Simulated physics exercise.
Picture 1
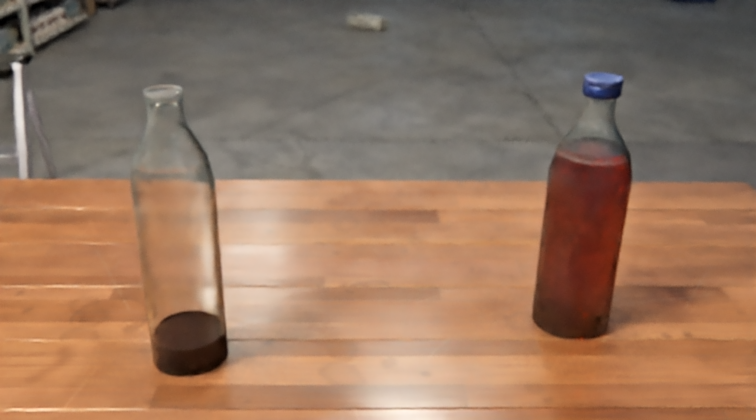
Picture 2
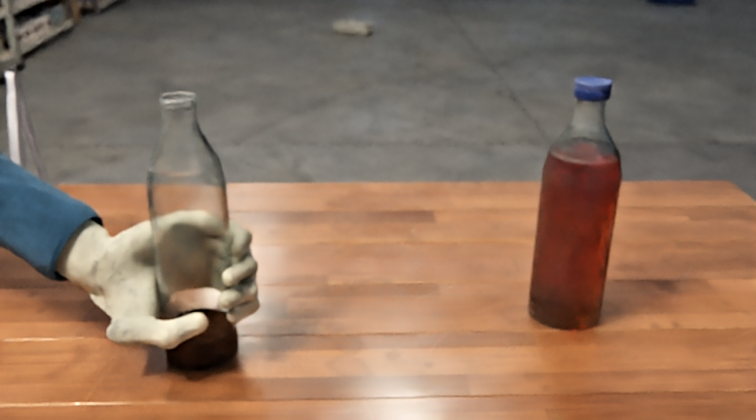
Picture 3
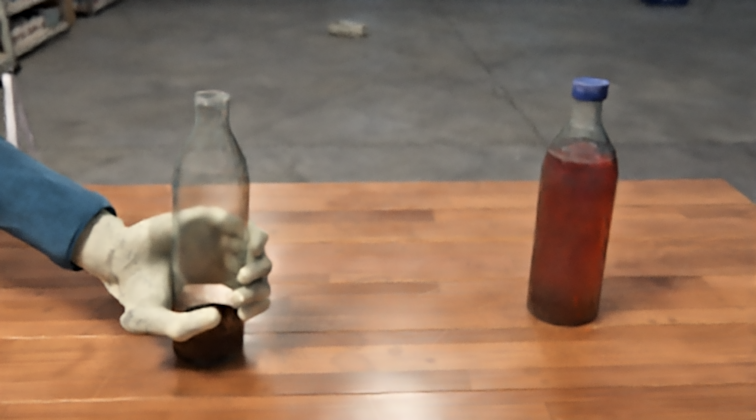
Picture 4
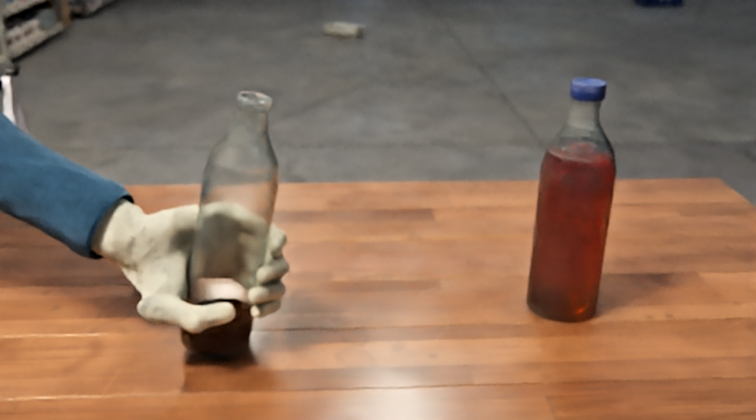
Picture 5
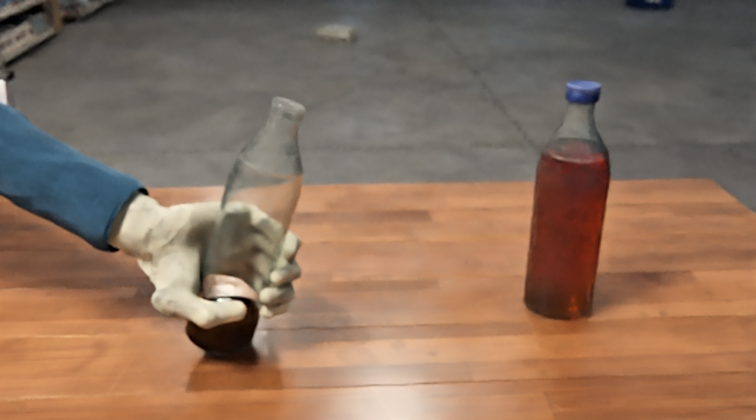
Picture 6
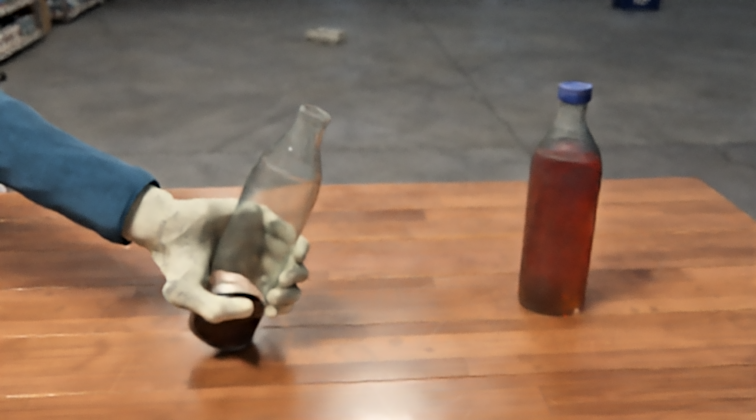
On a wooden table, a gloved hand grips the left bottle and tilts it rightward.
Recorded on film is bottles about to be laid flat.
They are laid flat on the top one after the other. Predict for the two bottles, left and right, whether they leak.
Left: Stays leak-free. Right: Stays leak-free.
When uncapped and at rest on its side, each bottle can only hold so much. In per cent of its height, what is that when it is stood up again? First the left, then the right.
Around 24 percent for the first, 26 percent for the second.
Shortly, the left bottle is nearly down; left bottle, no leak.
Then, the left bottle lies flat; left bottle, no leak.
At the finish, both lie flat; left bottle, no leak; right bottle, no leak.
